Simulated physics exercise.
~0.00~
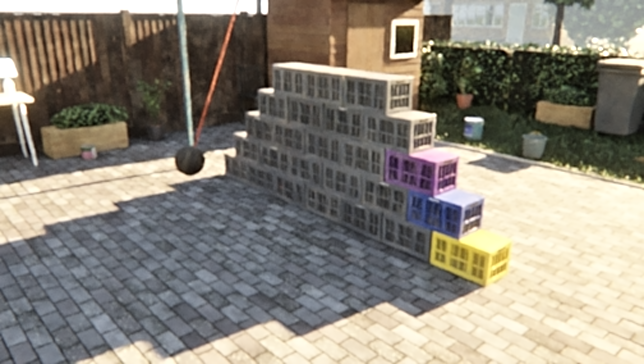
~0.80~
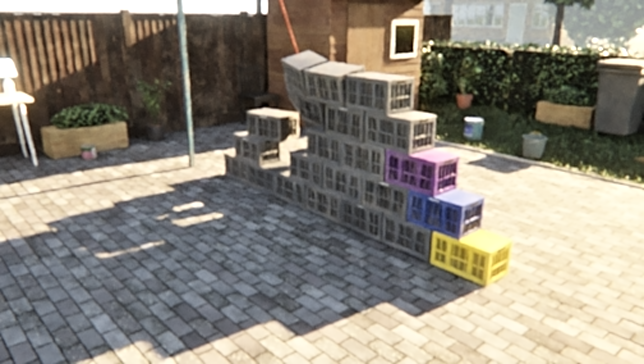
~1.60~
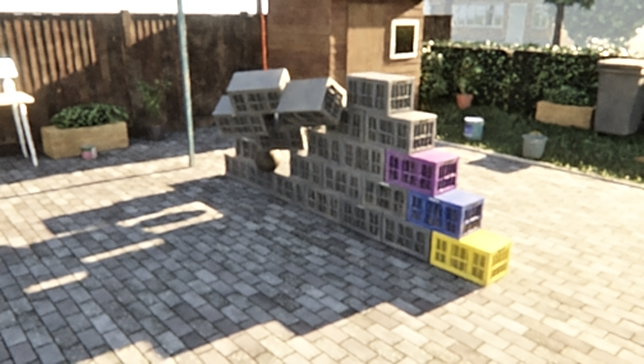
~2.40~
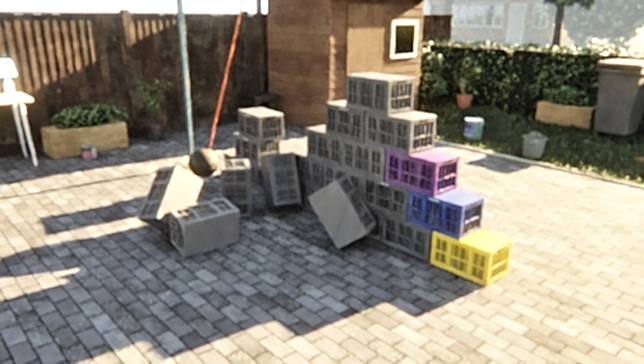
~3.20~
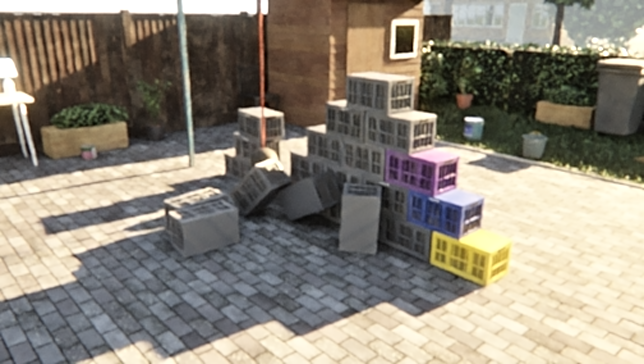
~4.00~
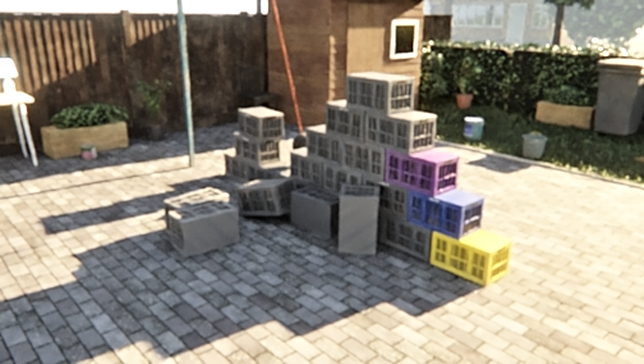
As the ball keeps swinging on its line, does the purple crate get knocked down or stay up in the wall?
The purple crate stays up. It keeps its place at the right end of the wall while grey crates farther left tumble down.
